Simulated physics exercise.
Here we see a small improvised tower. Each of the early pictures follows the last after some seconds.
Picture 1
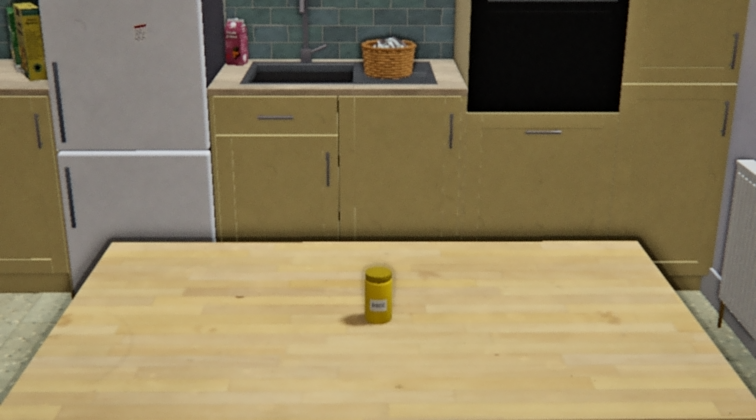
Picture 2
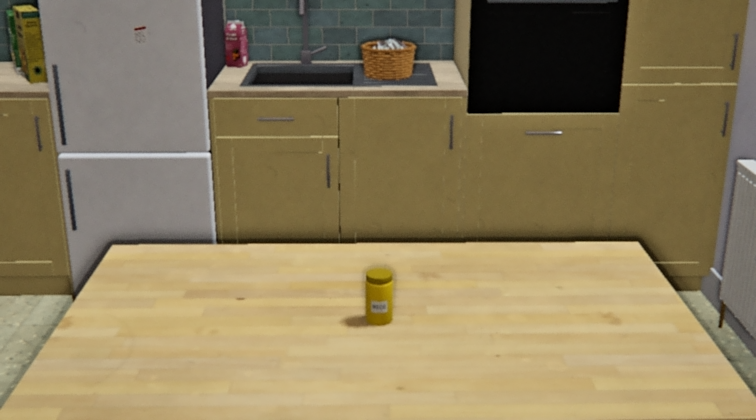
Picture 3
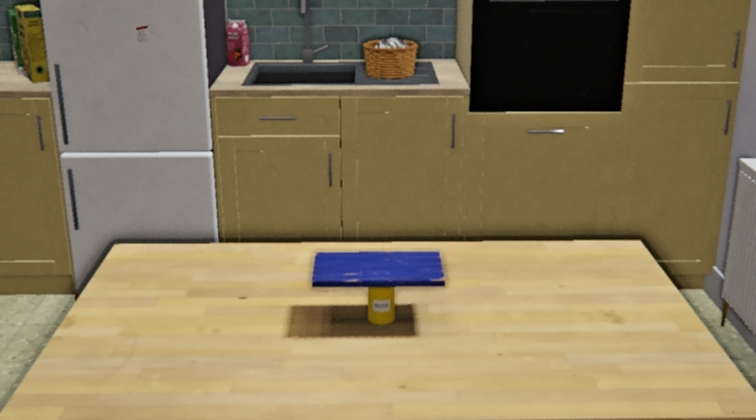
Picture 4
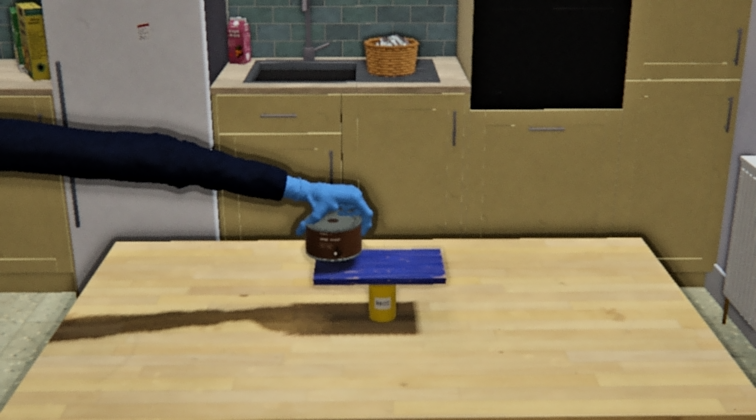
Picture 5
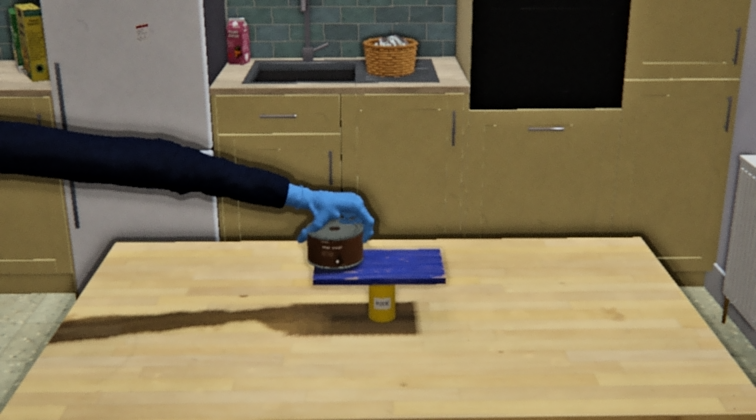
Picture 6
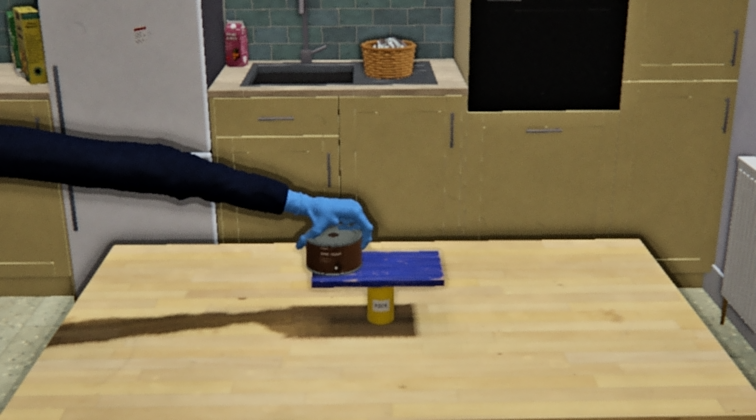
A kitchen with tan cabinets, a white fridge and a dark oven is seen from slightly above, across a light wooden table, by a still camera. A small yellow jar stands on the table, and a blue board then appears lying across its top. A blue-gloved hand on a dark-sleeved arm reaches in from the left and lowers a brown tub onto the board's left end.
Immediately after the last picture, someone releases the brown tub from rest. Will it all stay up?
The result is a spill.
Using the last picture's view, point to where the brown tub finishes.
Around (318, 289).
Then, 0.40 s after the last picture, brown tub now fallen; blue board tipped 45° from how it was.
Then, 0.50 s after the last picture, blue board tipped 62° from how it was.
Then, 1.30 s after the last picture, blue board tipped 48° from how it was.
At rest, fallen, brown tub; tipped over in the stack, blue board; yellow jar in place. Seen from the same camera at the end, brown tub near (317, 289). The stack comes apart.
